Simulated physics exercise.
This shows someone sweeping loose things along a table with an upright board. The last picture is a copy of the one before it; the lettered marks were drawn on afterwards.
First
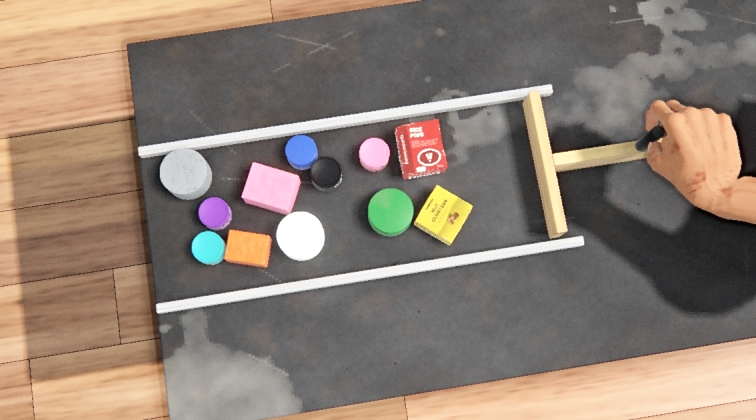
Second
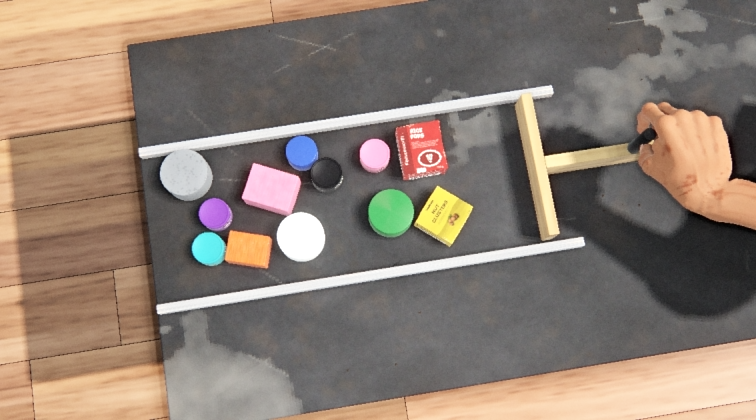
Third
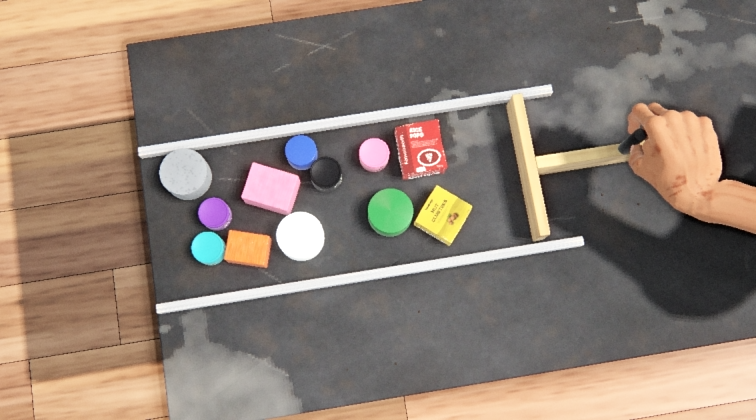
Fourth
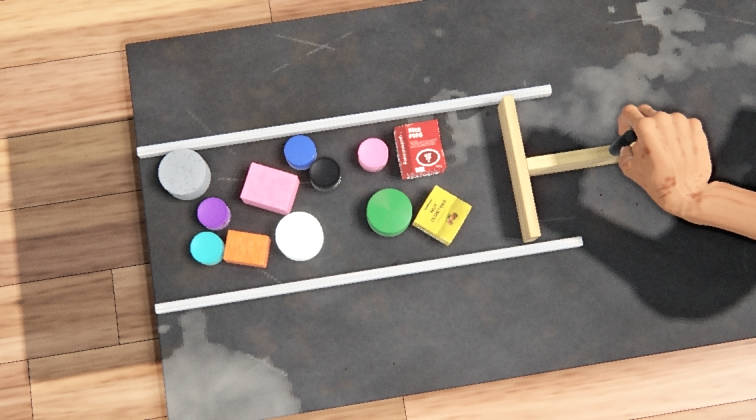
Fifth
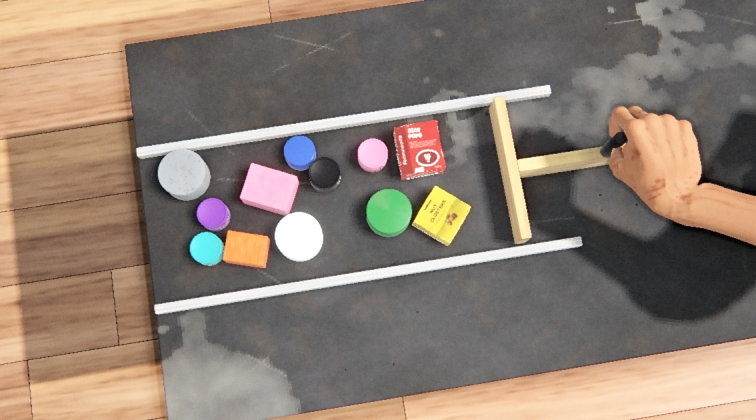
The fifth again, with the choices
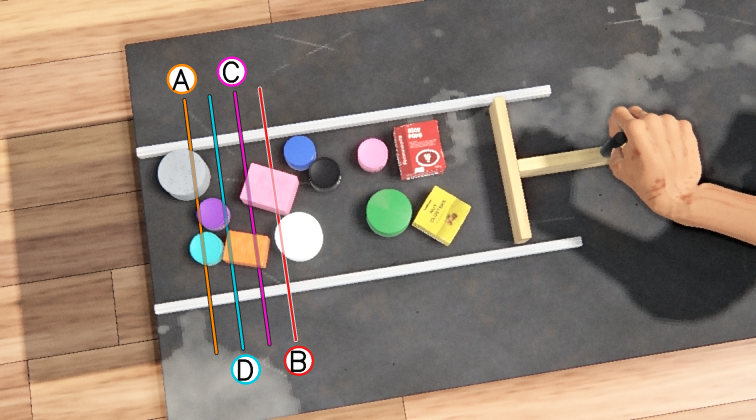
A hand slides a wooden board slightly left between two white rails toward unmoving colourful objects.
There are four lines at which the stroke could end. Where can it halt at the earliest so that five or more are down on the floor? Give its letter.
D.
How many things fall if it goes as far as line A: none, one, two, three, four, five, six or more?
In all, six or more.
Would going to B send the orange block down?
By then, no.
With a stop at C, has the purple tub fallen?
By then, yes.
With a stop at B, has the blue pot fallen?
No.
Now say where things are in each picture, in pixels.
In the first frame, board (548, 161); green tin (391, 213); pink block (272, 189).
In the second frame, board (540, 163); white pot (301, 238).
In the third frame, board (531, 163); orange block (248, 249).
In the fourth frame, board (521, 165); turquoise tub (208, 249).
In the fifth frame, board (513, 166); grey pot (185, 175); blue pot (300, 153); purple tub (214, 215).
On the marked copy, A at (200, 223); B at (277, 211); C at (252, 215); D at (226, 219).
With D. Early on, board (410, 183); yellow packet (390, 243); pink tub (338, 160).
Further on, board (305, 199); turquoise tub (162, 261); purple tub (169, 231).
At the end, board (225, 211); pink block over the edge; grey pot over the edge; six fallen.
As for the rest, A drops nine, but is farther than needed; B drops only two; C drops only three.
